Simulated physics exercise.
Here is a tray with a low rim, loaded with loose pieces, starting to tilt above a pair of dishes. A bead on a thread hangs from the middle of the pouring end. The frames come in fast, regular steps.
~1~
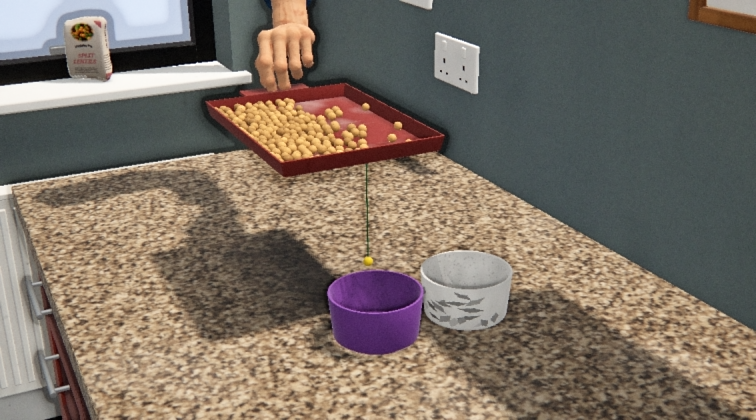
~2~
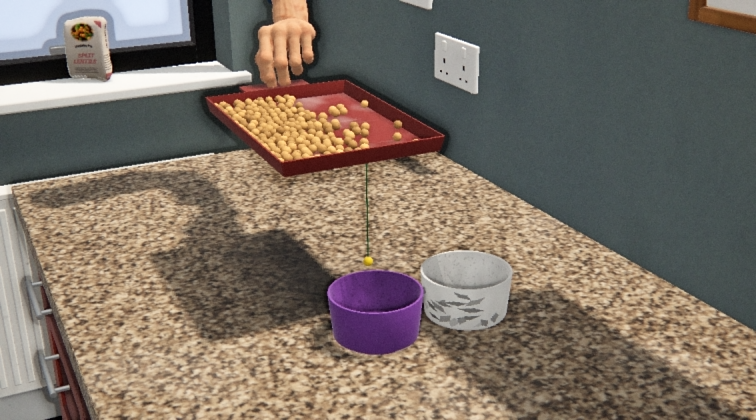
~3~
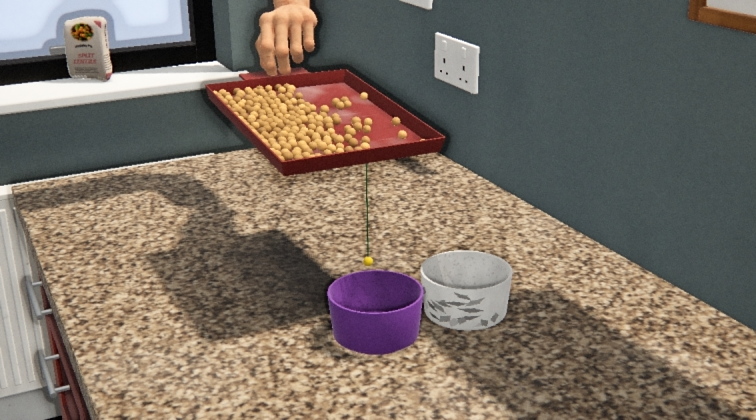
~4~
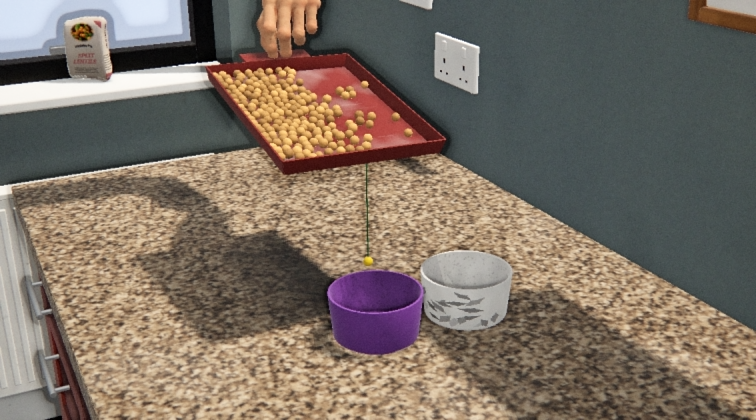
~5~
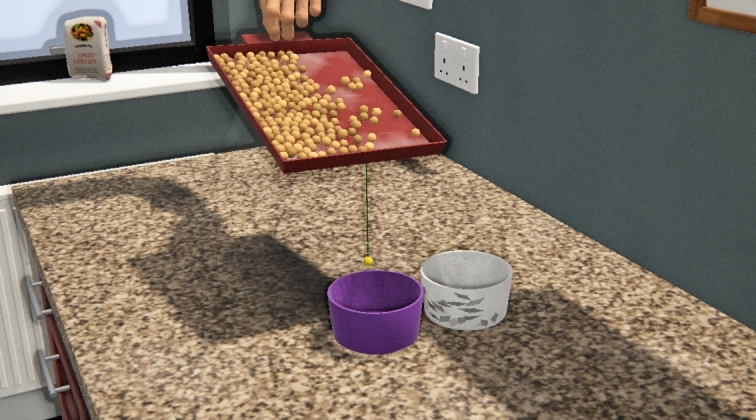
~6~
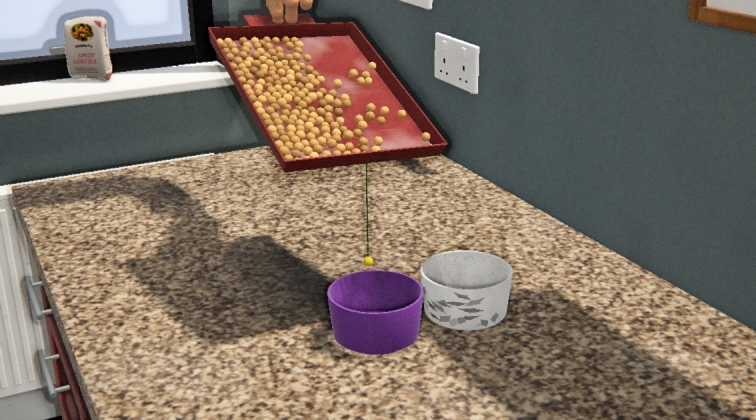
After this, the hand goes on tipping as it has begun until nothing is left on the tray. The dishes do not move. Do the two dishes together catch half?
The two hold over half of the load.
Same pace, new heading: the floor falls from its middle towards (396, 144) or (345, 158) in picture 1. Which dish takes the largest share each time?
One: The dish on the right. Two: The left-hand dish.
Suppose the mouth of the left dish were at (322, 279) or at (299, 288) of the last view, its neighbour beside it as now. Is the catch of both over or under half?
First the smaller part, then less than half.
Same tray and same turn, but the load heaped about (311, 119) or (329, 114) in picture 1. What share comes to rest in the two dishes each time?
First some 80, then 70 per cent.
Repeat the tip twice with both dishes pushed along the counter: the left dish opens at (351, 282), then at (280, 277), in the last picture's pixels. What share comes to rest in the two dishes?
In turn 30 and 0 in a hundred.
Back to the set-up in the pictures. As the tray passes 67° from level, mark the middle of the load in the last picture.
Around (385, 152).
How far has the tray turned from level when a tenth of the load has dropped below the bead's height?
Around 70° of tilt.
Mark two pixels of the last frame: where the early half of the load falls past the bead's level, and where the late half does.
First near (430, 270), later near (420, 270).
Just after the last frame, tray tipped steeply; roughly two thirds on the tray; just a few in the left dish; about a tenth in the right dish; just a few outside both; roughly a quarter in the air.
A moment on, tray tipped past a quarter turn; just a few on the tray; roughly a quarter in the left dish; roughly a third in the right dish; roughly a quarter outside both; roughly a quarter in the air.
Further on, tray tipped past a quarter turn; roughly a quarter in the left dish; roughly a third in the right dish; roughly a third outside both.
When it is over, tray tipped past a quarter turn; roughly a quarter in the left dish; roughly a third in the right dish; roughly a third outside both.
